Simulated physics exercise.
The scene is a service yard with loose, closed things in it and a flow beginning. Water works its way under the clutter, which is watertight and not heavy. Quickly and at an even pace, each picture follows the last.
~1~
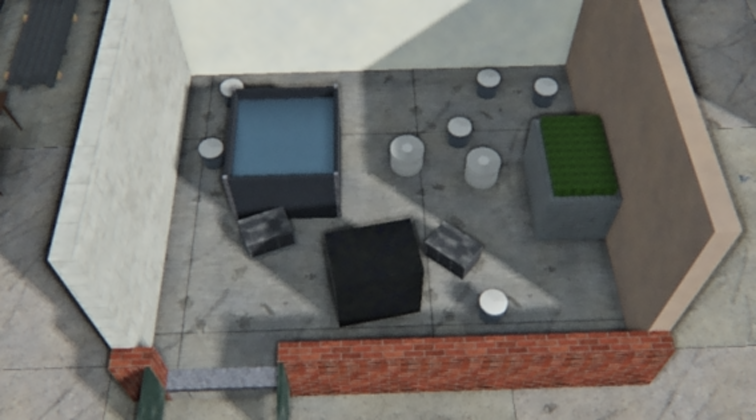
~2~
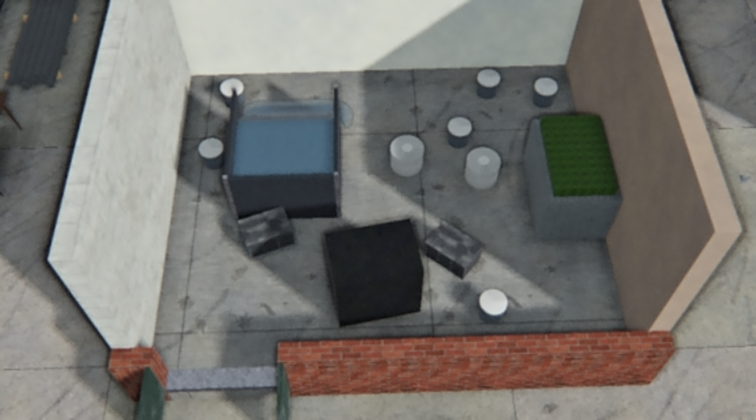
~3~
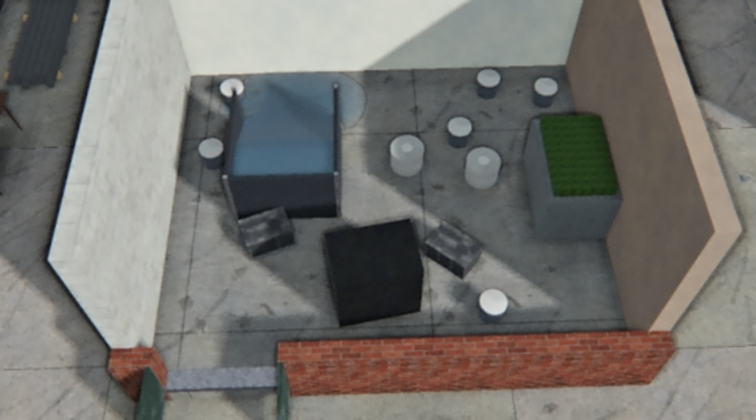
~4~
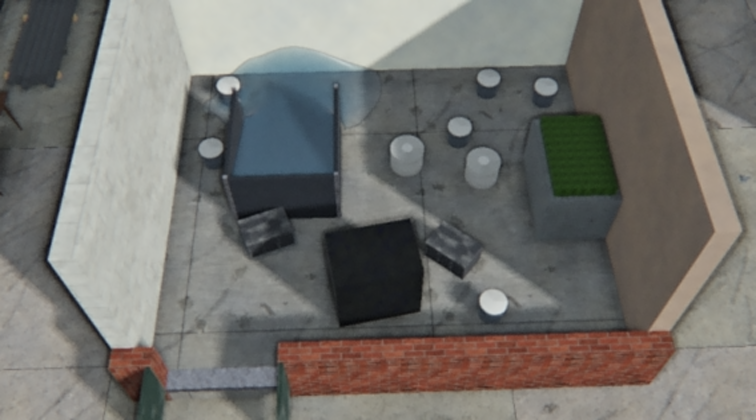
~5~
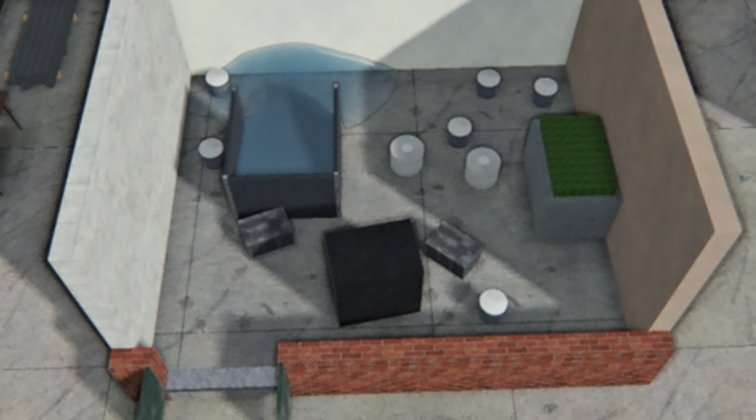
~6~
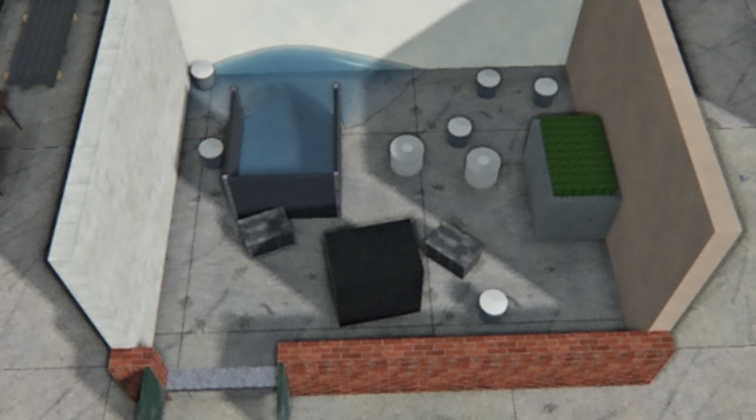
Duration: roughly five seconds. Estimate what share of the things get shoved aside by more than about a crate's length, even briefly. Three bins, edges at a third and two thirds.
Bin: One third to two thirds.
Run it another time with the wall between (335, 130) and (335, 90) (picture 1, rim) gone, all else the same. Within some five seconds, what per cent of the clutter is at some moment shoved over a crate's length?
Close to 60 in a hundred.
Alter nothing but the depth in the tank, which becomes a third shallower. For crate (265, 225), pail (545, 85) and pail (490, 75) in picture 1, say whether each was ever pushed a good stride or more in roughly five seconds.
Object 1: Didn't cover it. Object 2: Covered it. Object 3: Covered it.
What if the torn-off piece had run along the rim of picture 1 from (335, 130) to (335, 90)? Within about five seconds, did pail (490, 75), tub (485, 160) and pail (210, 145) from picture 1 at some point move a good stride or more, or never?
Working through them in order, the first gets shoved clear, the second gets shoved clear and the last not displaced that far.
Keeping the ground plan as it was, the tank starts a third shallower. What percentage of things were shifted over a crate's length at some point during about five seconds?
By my count, 50 %.
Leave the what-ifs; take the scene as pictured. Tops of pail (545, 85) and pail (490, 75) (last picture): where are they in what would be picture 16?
Expect them at roughly (571, 102) and roughly (574, 121).
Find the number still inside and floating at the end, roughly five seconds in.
The total here is 2.
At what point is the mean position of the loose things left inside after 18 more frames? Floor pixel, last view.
Roughly (459, 201).
A moment on, 1 of 10 are well off their spots; 1 afloat.
Next, 3 of 10 are well off their spots; 3 afloat.
Later, 5 of 10 are well off their spots; 2 afloat.
In the end, 5 of 10 are well off their spots, and 5 have been at some point; 2 afloat.
